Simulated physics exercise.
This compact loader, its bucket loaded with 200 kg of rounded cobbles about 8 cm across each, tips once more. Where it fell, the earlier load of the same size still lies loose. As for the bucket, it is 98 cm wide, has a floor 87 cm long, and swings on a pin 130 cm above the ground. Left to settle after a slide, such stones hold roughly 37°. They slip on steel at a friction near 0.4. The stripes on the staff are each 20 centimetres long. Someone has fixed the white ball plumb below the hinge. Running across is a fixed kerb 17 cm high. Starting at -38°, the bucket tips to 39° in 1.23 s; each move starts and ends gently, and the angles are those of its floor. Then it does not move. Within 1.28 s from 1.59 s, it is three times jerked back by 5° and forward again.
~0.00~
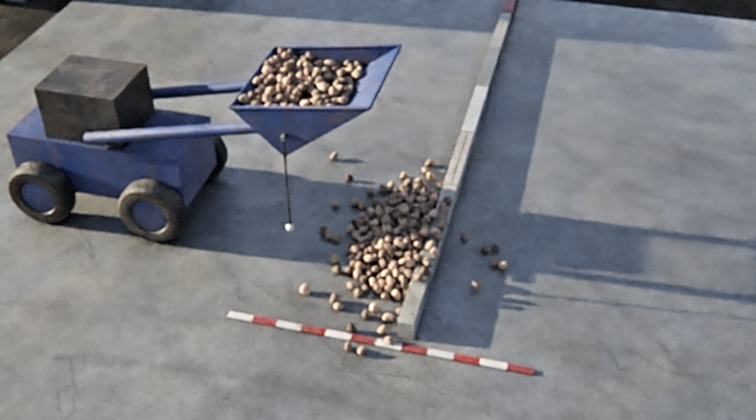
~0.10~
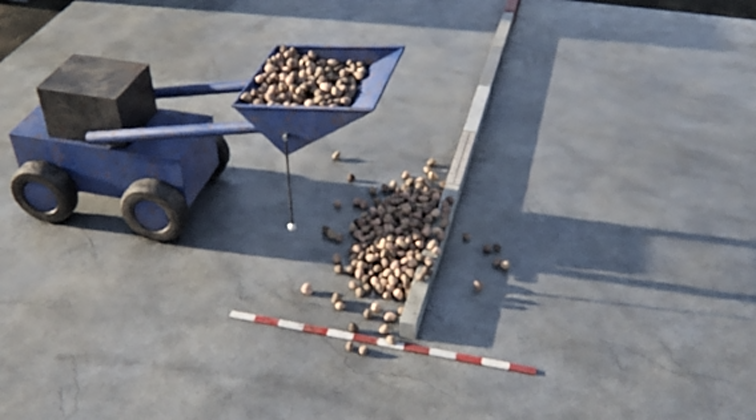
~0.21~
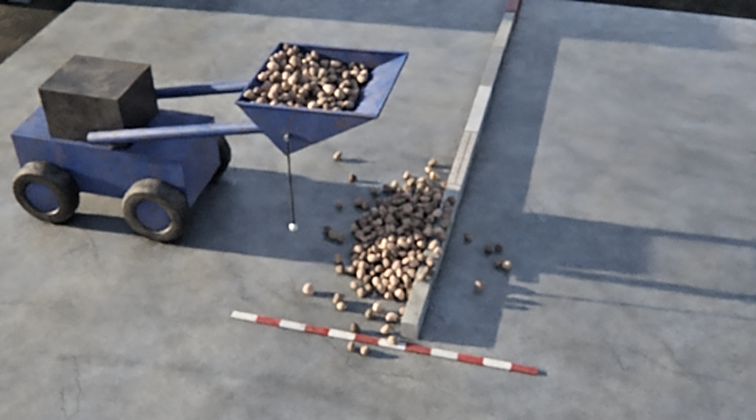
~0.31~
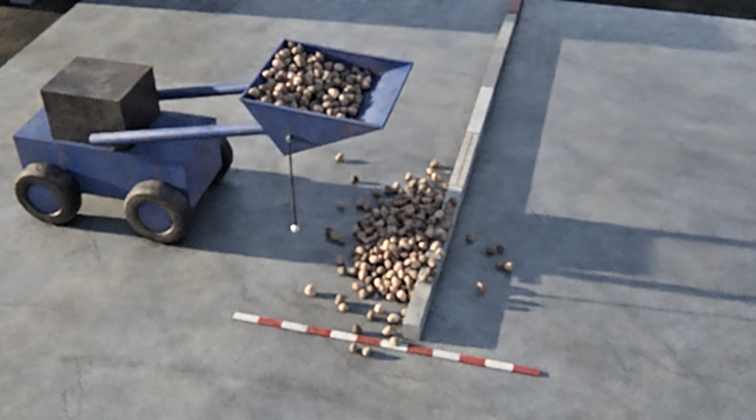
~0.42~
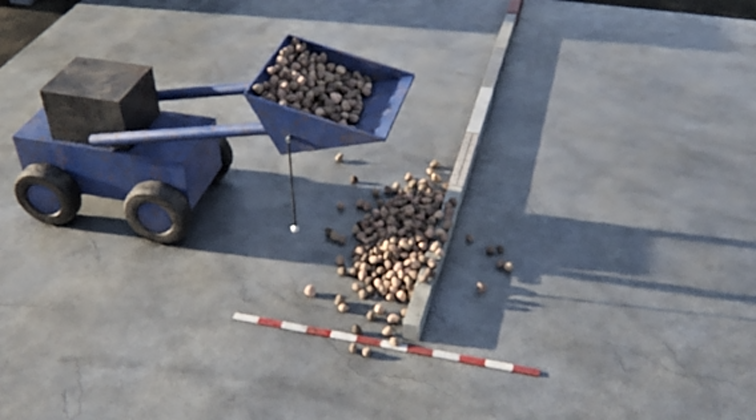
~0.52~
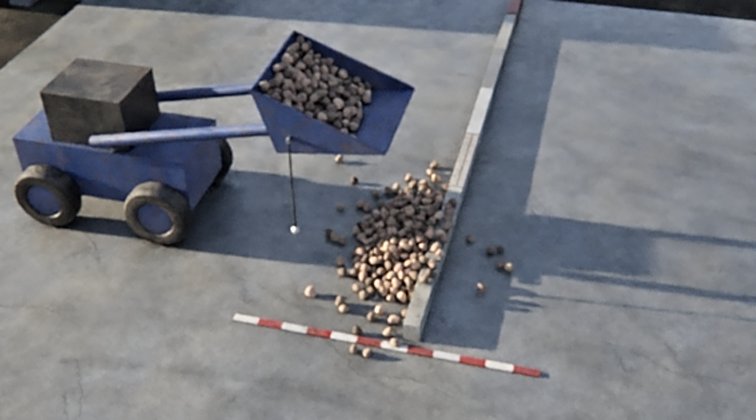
A small blue loader beside a loose heap of rounded stones gradually tilting its raised, stone-filled bucket downward to the right.
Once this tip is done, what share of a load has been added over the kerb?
About 31 per cent.
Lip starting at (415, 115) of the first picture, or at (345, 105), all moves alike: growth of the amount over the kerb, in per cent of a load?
Close to 90 per cent, followed by close to 10 per cent.
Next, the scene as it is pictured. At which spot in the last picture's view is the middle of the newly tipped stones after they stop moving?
The middle ends up near (421, 236).
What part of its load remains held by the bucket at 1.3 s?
About 65 percent is still in there.
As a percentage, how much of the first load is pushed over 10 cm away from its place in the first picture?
5 per cent.
After 0.9 s the floor is at 27°; in per cent of one load, 100 in the bucket, 98 on this side of the kerb, 2 over the kerb; the foremost stones are at (480, 256).
After 1.3 s the floor is at 39°; in per cent of one load, 63 in the bucket, 135 on this side of the kerb, 2 over the kerb; the foremost stones are at (480, 256).
After 3.3 s the floor is at 39°; in per cent of one load, 0 in the bucket, 167 on this side of the kerb, 33 over the kerb; the foremost stones are at (567, 251).
After 5.8 s the floor is at 39°; in per cent of one load, 0 in the bucket, 167 on this side of the kerb, 33 over the kerb; the foremost stones are at (567, 251). Net gain over the kerb, 31.
